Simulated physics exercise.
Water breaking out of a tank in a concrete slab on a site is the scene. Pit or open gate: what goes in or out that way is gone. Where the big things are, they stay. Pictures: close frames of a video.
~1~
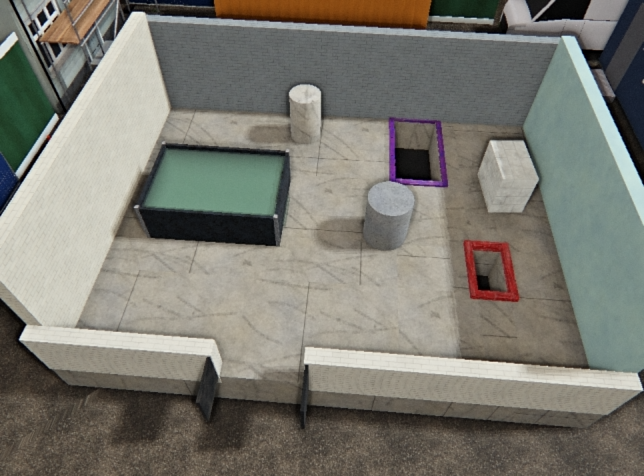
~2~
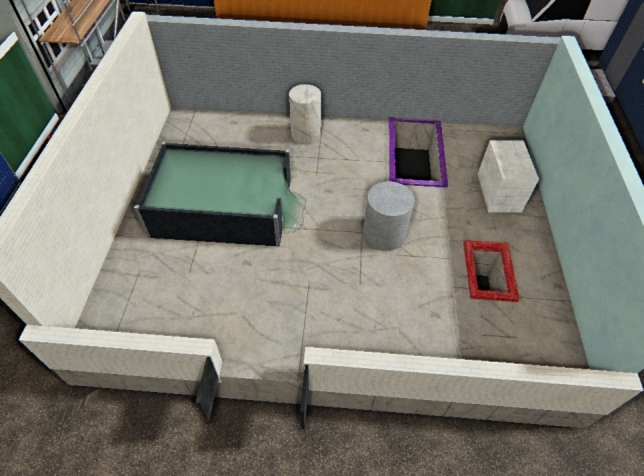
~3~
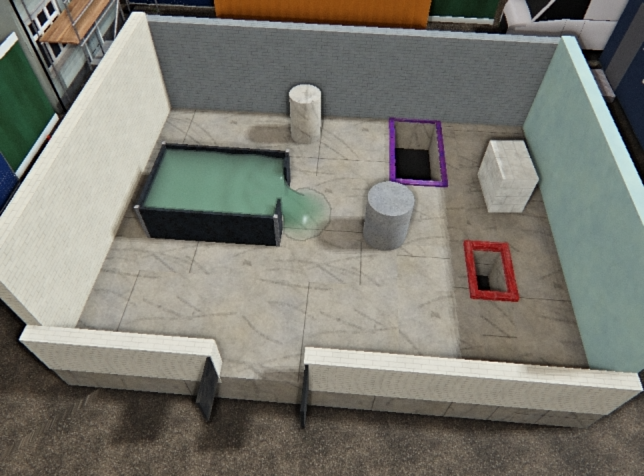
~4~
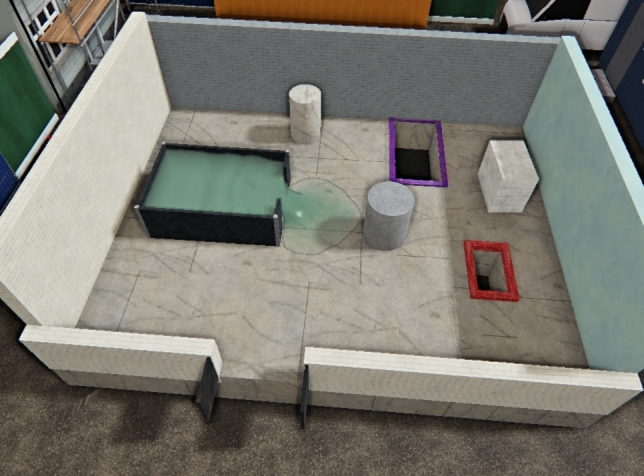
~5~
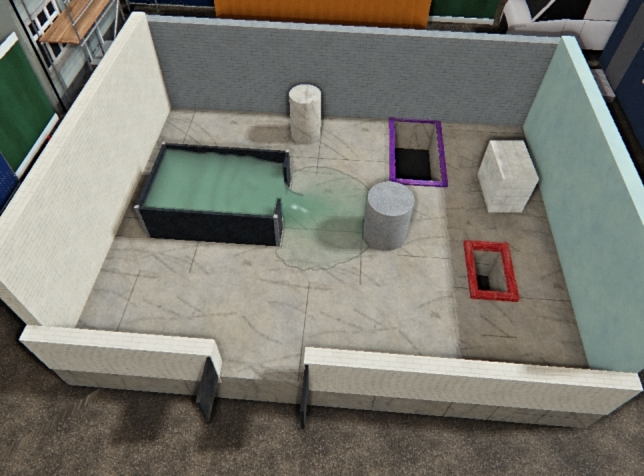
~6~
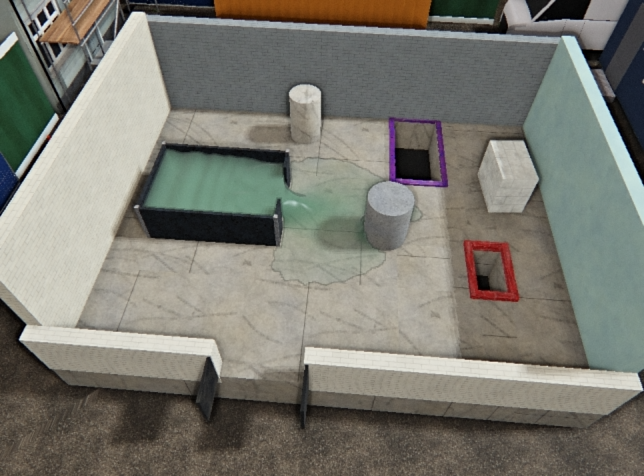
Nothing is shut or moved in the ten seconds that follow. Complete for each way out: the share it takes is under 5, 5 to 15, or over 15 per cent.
Completed: For the gate it is under 5 per cent; for the purple pit it is over 15 per cent; for the red pit it is under 5 per cent.
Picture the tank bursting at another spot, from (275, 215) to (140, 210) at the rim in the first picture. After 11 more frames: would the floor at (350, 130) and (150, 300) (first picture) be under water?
First spot spared, second spot submerged.
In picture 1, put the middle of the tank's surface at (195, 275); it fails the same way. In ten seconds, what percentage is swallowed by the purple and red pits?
Parts in a hundred: Purple 8, red 8.
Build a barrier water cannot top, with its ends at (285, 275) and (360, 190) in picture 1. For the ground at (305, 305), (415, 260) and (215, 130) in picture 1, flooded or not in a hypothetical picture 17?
Listed order - dry, dry, dry.
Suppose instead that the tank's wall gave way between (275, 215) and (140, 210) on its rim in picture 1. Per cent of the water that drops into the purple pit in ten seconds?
Roughly 0 per cent goes to the purple pit.
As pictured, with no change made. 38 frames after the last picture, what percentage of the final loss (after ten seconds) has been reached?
Around 75 %.
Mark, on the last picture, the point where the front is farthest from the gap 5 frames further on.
Approximate pixel: (508, 214).
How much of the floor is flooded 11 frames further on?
My best guess is some 35 %.
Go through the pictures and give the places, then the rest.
In the first frame, the water tank at (217, 181) is whole and still.
In the second frame, water pours out at (282, 202) and has run to (292, 229).
In the third frame, the front is at (324, 224), out from the gap at (282, 203).
In the fourth frame, water pours out at (282, 204) and has run to (356, 221).
In the fifth frame, water pours out at (282, 203) and has run to a hidden place.
In the sixth frame, the front is at (415, 211), out from the gap at (282, 203).
A moment on, water covers 20 % of the floor; the gate 0 %, the purple pit 1 %, the red pit 0 %.
Next, water covers 35 % of the floor; the gate 0 %, the purple pit 5 %, the red pit 0 %.
Then, water covers 45 % of the floor; the gate 0 %, the purple pit 11 %, the red pit 0 %.
Later, water covers 65 % of the floor; the gate 0 %, the purple pit 17 %, the red pit 0 %.
In the end, water covers 85 % of the floor; the gate 1 %, the purple pit 21 %, the red pit 0 %.
